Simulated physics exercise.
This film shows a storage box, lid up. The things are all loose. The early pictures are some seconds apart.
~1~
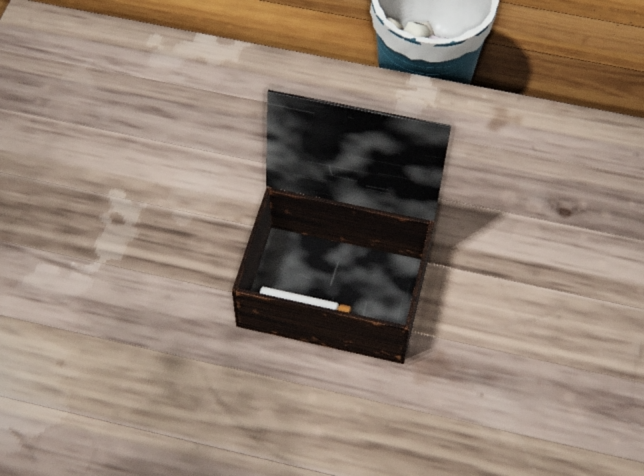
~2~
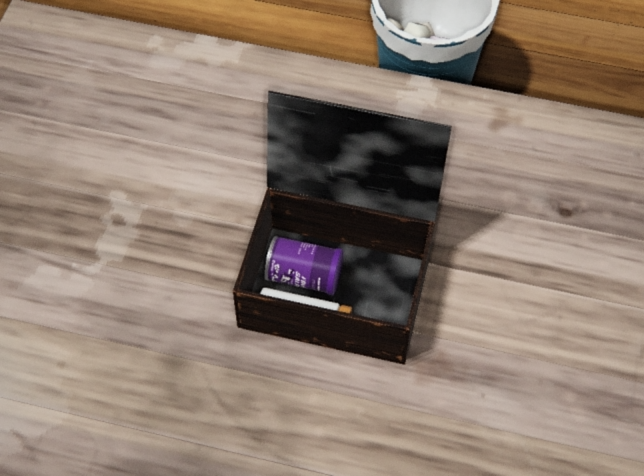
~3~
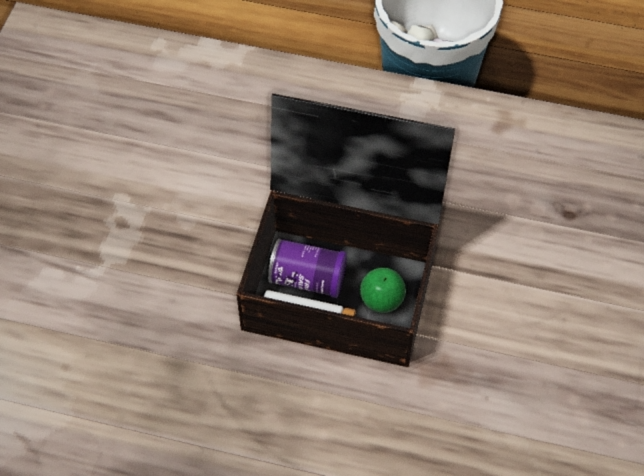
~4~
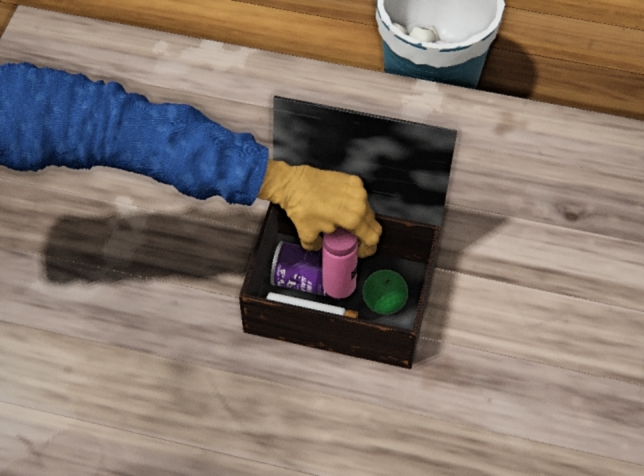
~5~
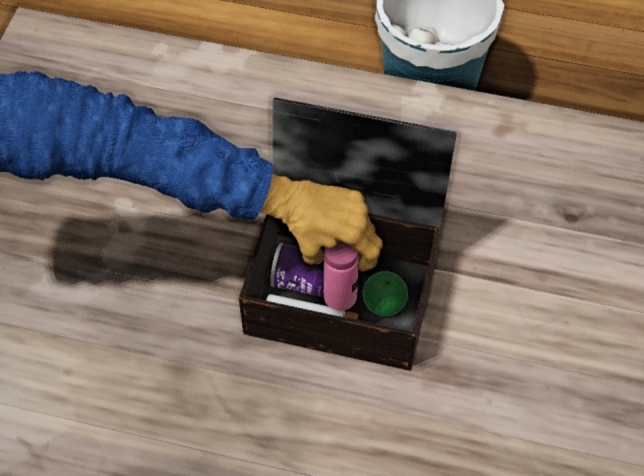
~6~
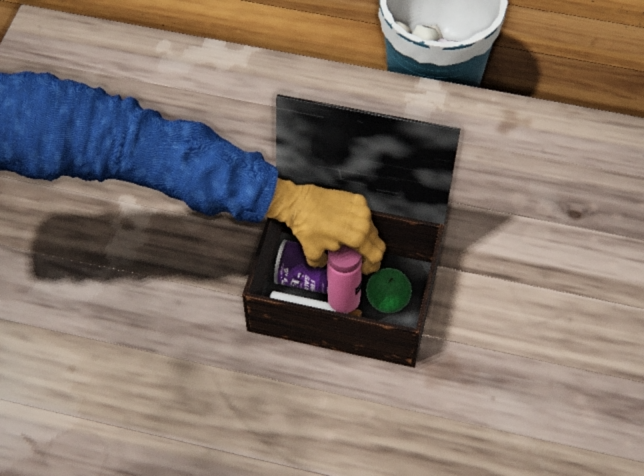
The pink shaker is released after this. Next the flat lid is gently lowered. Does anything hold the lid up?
Looks to me like the lid isn't kept from shutting.
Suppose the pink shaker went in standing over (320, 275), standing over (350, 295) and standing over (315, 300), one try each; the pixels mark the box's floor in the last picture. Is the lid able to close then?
Trial 1: Lid propped open. Trial 2: Lid fully lowered. Trial 3: Lid propped open.
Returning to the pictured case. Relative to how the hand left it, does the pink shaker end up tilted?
In the end, the pink shaker winds up askew.
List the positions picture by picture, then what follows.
The last thing is not in view yet, in the first picture.
The last thing is not in view yet, in the second picture.
The last thing is not in view yet; green apple (383, 290), in the third picture.
Still above its spot; pink shaker (340, 261); purple tin (310, 270), in the fourth picture.
Still above its spot; pink shaker (341, 274), in the fifth picture.
In place under the hand; pink shaker (344, 277); green apple (389, 290), in the sixth picture.
Then, 0.90 s on from there, lid starting down; pink shaker on its side near (362, 286); green apple shifted a little.
Then, 1.70 s on from there, lid 46° above the rim; pink shaker on its side near (365, 288); green apple shifted a little.
In the end, lid shut; toppled in the box, pink shaker; the other 3 unmoved. At the end, from the last picture's camera, pink shaker near (365, 290).
